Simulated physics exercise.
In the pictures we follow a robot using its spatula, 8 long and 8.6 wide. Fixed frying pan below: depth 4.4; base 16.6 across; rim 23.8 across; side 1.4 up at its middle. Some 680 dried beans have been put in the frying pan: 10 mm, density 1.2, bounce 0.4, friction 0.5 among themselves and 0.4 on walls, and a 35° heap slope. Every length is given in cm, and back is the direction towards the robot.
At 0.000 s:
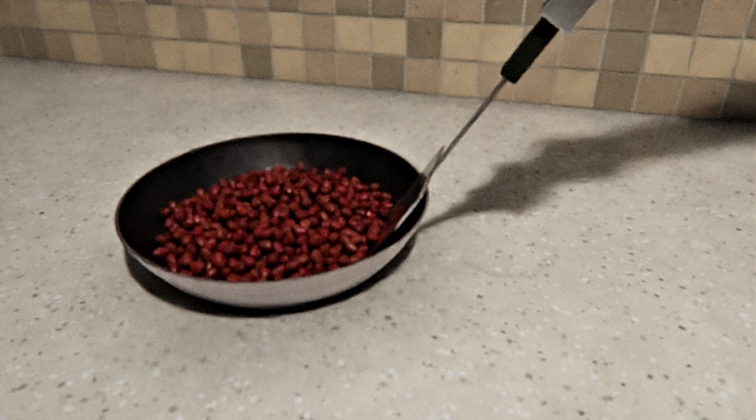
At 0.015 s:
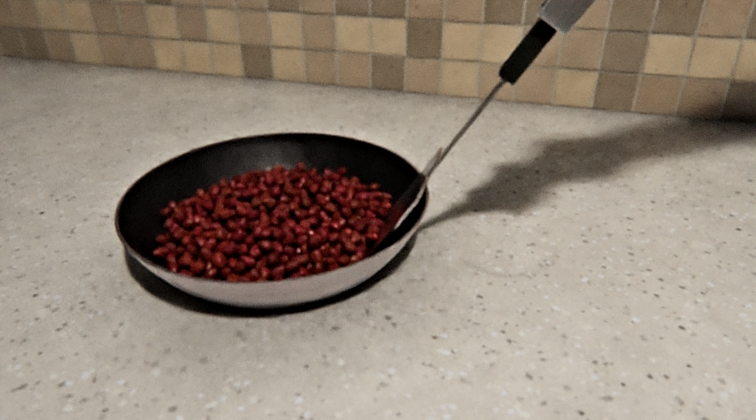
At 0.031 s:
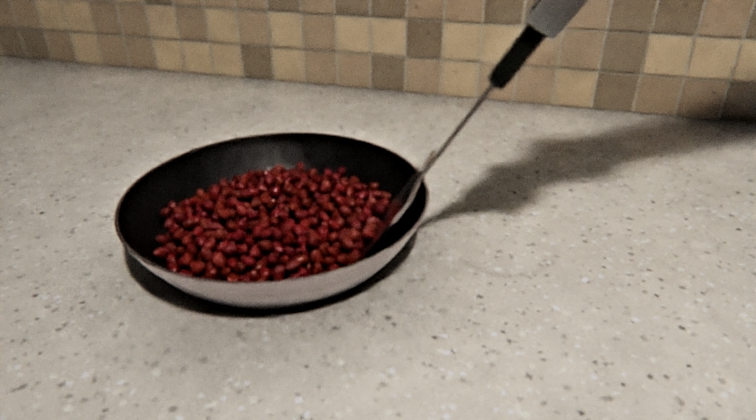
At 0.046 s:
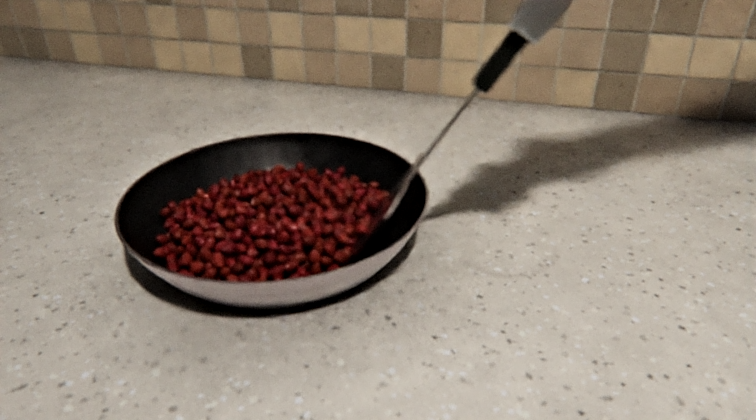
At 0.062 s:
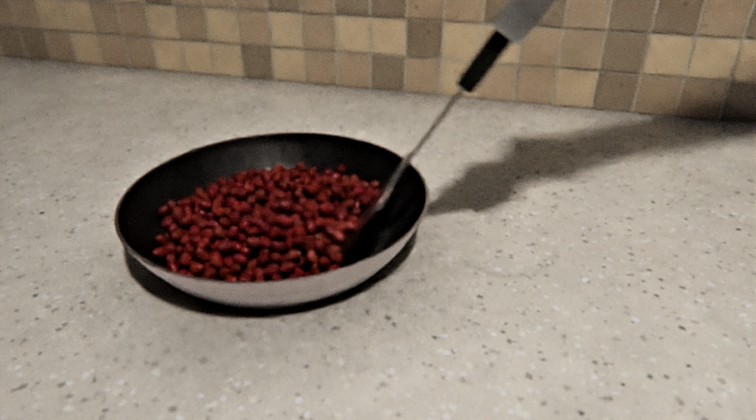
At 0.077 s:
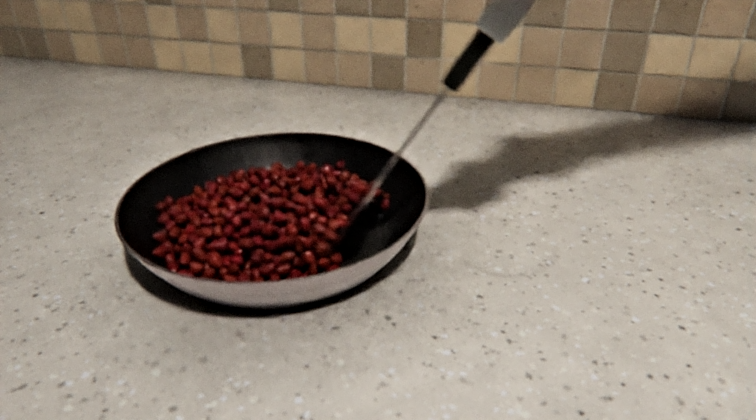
The clip opens on a dark frying pan of red beans on a speckled countertop, with a spatula resting inside the pan's right edge. The spatula then slides a short way left, pushing nearby beans inward and leaving a patch of dark pan bare at the right, while the pan stays still.
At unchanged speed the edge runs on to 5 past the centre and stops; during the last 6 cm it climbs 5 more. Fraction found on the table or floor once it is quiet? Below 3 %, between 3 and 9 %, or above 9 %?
Between 3 and 9 %.
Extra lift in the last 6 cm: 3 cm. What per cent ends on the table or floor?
5 %.
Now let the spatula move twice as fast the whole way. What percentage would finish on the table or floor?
About 20 %.
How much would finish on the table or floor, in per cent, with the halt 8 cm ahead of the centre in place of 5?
About 20 %.
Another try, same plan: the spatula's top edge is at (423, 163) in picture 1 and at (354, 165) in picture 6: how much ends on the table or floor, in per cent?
About 15 per cent.
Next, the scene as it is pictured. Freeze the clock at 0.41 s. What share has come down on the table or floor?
That would be near 4 per cent, give or take.
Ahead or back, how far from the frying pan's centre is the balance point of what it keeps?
Roughly 4.0 cm ahead of the centre.
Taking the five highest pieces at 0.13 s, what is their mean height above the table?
I'd say close to 5 cm on average.
After 0.13 s, sloping 58°, highest piece 5 above the table; 676 in the frying pan.
After 0.18 s, sloping 58°, highest piece 6 above the table; 676 in the frying pan.
After 0.41 s, sloping 58°, highest piece 5 above the table; 642 in the frying pan, 28 on the table or floor, 6 on the blade or in flight.
After 1.46 s, sloping 58°, highest piece 5 above the table; 641 in the frying pan, 35 on the table or floor.
In the end, 641 in the frying pan, 35 on the table or floor. That is 5 % on the table or floor.
